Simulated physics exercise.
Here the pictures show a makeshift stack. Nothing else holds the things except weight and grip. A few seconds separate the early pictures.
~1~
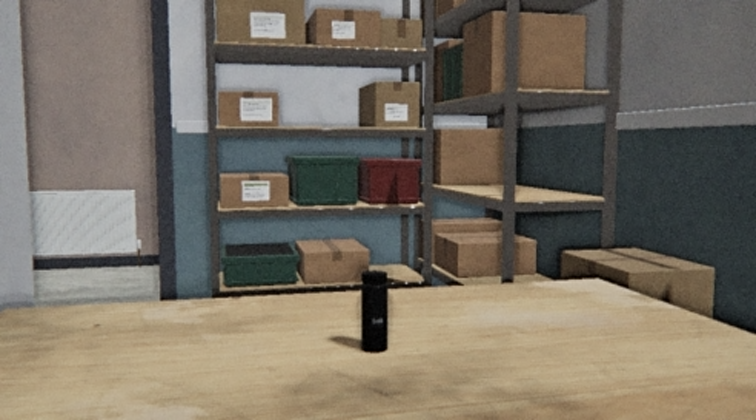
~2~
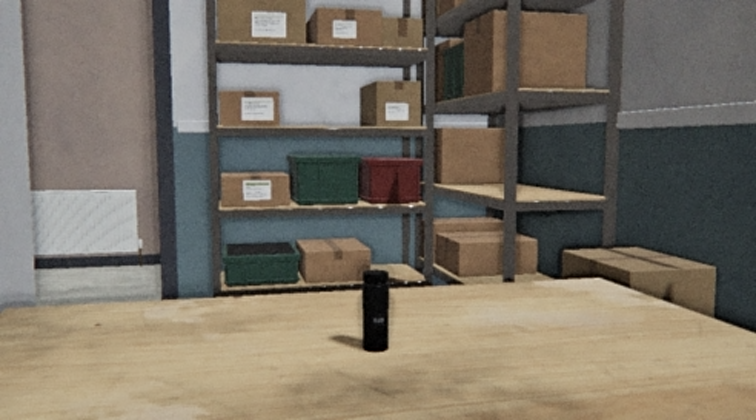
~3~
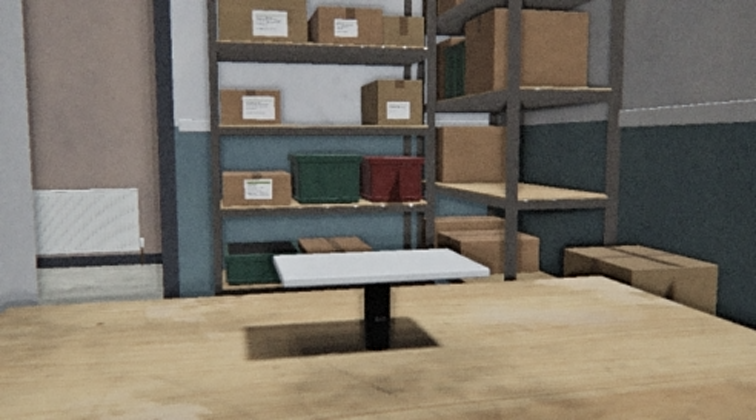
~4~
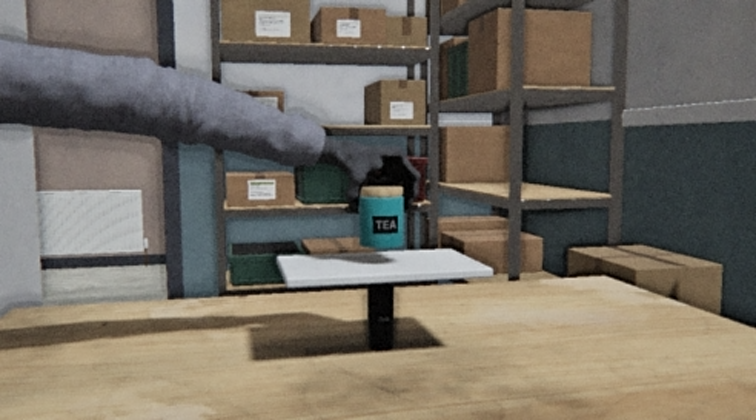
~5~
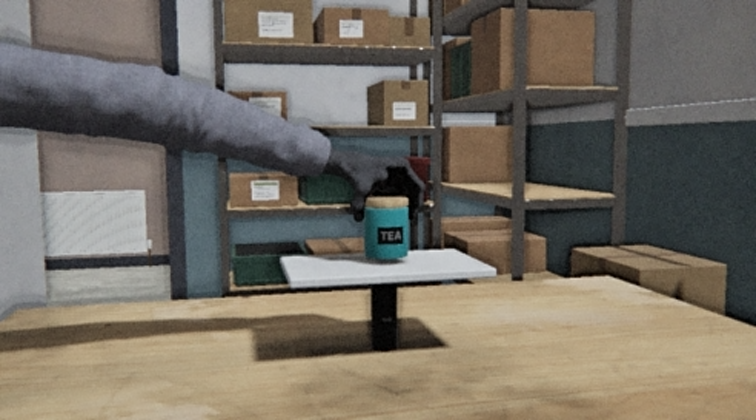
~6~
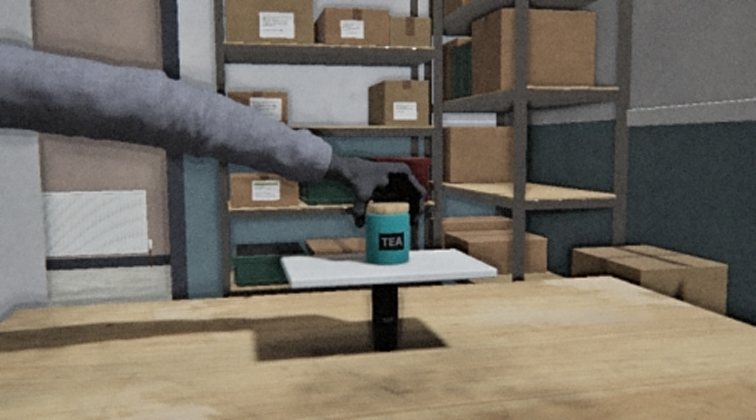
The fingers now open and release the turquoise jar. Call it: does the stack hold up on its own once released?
Holds up.
Then, 0.30 s on from there, no change.
Then, 0.70 s on from there, turquoise jar resting near (387, 234).
In the end, all 3 unmoved. At the end, from the last picture's camera, turquoise jar near (387, 234). The stack keeps its balance.
